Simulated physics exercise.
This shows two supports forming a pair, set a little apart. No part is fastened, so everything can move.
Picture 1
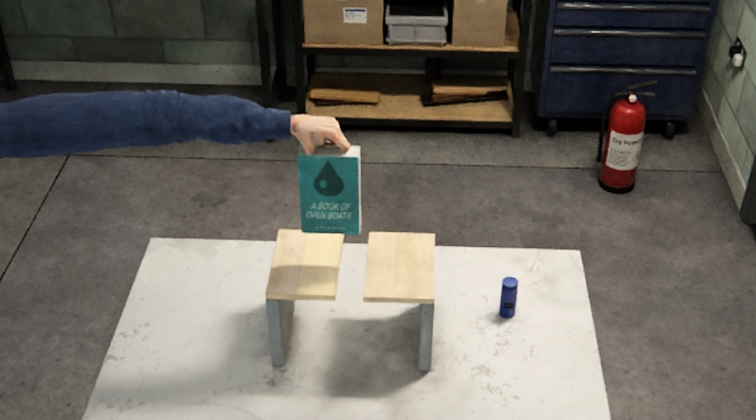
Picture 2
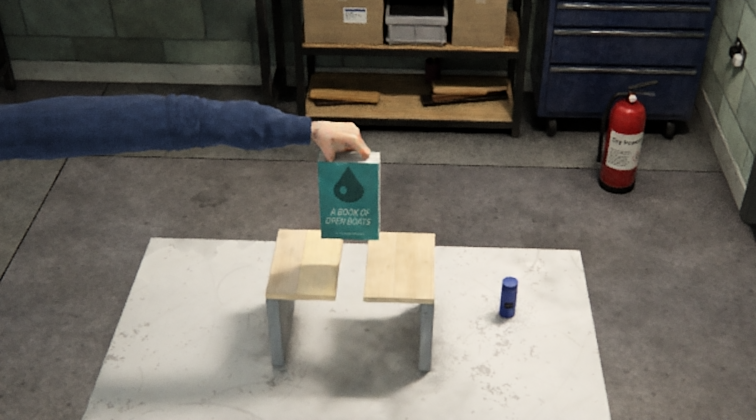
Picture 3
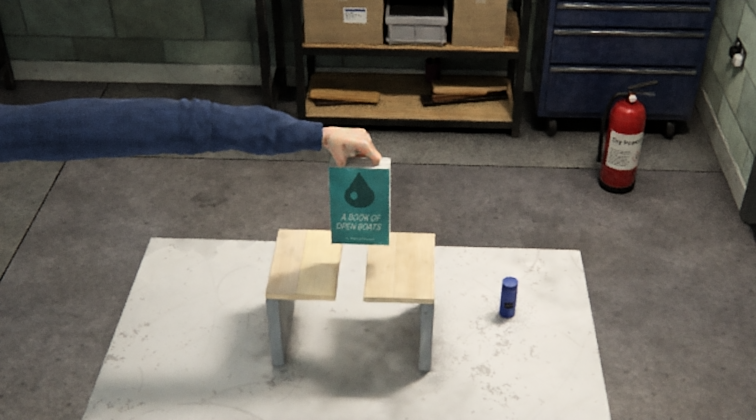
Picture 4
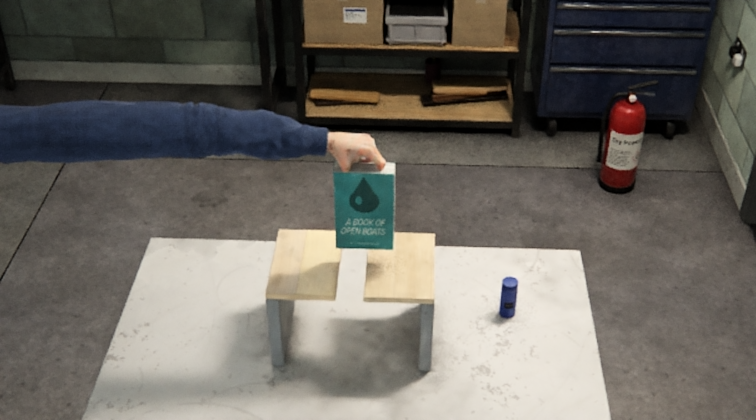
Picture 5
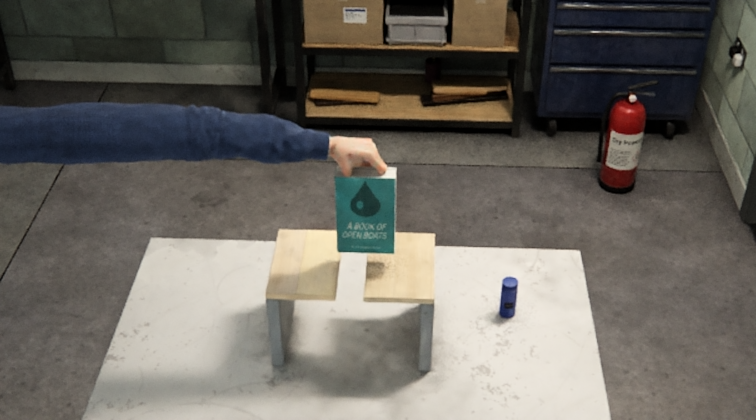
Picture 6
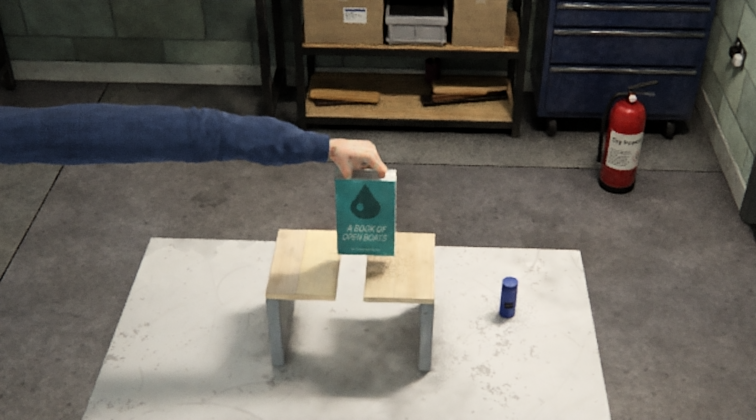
The clip opens with a hand in a blue sleeve holding a turquoise book upright above the left of two small wooden-topped supports, with a blue shaker to the right. The hand carries the book a short way right and slightly lower, then holds it almost still over the gap.
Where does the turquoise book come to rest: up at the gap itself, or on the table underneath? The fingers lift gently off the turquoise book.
It will not make it past the gap.
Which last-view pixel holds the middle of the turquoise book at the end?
Roughly (366, 227).
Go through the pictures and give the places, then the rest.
Being brought over the gap; turquoise book (330, 191); blue shaker (509, 297), in the first picture.
Being brought over the gap; turquoise book (350, 197); blue shaker (509, 297), in the second picture.
Being brought over the gap; turquoise book (360, 202); blue shaker (509, 297), in the third picture.
Being brought over the gap; turquoise book (365, 207); blue shaker (509, 297), in the fourth picture.
Being brought over the gap; turquoise book (366, 211); blue shaker (509, 297), in the fifth picture.
Held still over the gap; turquoise book (366, 213); blue shaker (509, 297), in the sixth picture.
Then, 0.20 s later than the last frame, turquoise book moved a little near (366, 228).
Then, 0.30 s later than the last frame, turquoise book moved a little near (366, 227).
When it is over, moved from the start, turquoise book; blue shaker as before. End places, in pixels of the last picture, turquoise book near (366, 227). The book lodges.
